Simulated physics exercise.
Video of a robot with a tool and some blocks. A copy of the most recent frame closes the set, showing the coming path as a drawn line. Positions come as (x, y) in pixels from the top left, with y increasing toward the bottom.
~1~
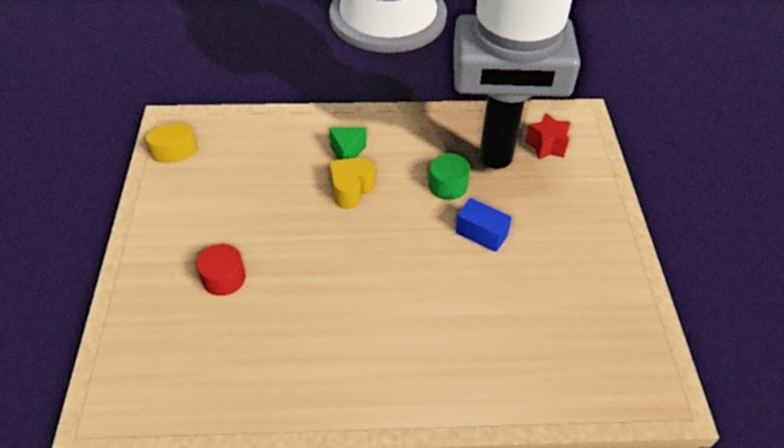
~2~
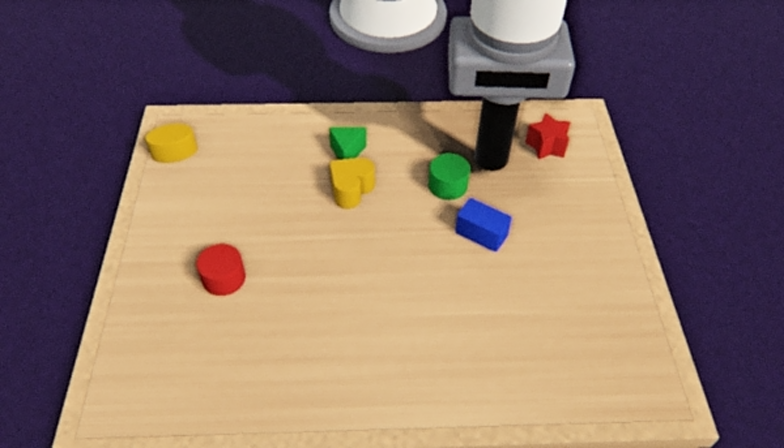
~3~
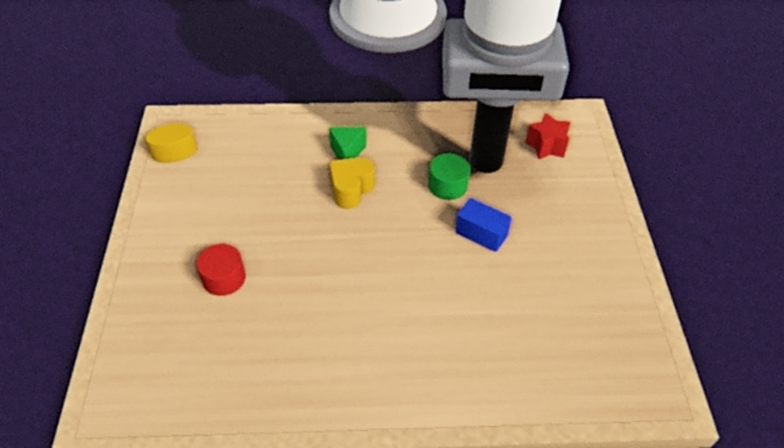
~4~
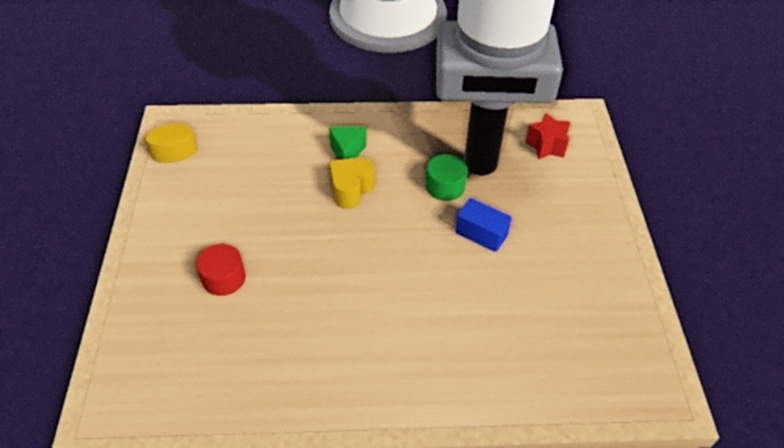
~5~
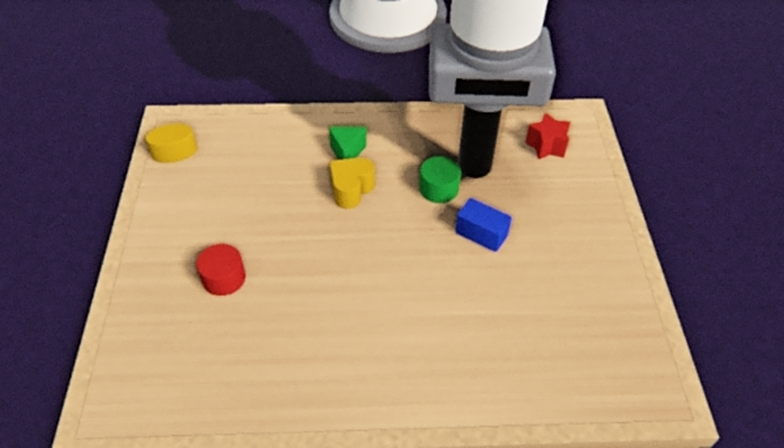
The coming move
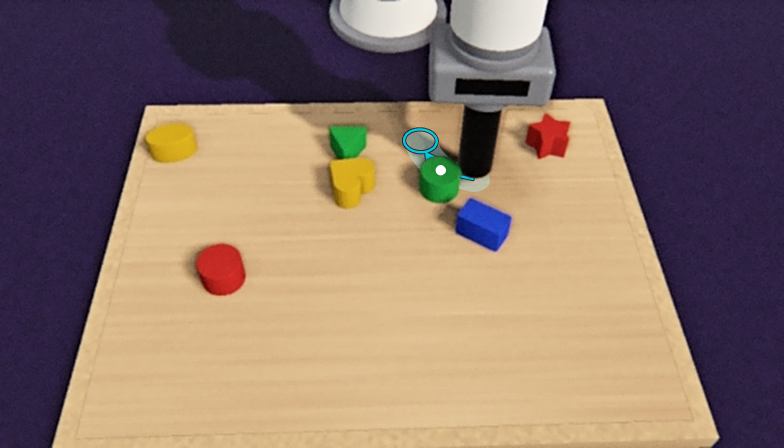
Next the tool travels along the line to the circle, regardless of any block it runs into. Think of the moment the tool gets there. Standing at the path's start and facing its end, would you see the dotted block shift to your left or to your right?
With start-to-end as forward, it shifts left.
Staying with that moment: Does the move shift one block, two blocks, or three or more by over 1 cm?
In total, one block gets moved by over 1 cm.
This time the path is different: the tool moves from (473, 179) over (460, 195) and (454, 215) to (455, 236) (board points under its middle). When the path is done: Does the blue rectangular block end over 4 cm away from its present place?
I'd say no.
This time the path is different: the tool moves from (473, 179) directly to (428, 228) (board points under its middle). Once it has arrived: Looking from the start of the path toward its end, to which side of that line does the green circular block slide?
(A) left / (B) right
Choice B: Right.
Path on the board, from (473, 179) by way of (448, 172) and (429, 158) to (420, 141); the dot is on the green circular block.
The first path, step by step. Halfway along, tool at (437, 153); green circular block at (420, 171).
At the end, tool at (421, 129); green circular block at (420, 171); blue rectangular block in place.
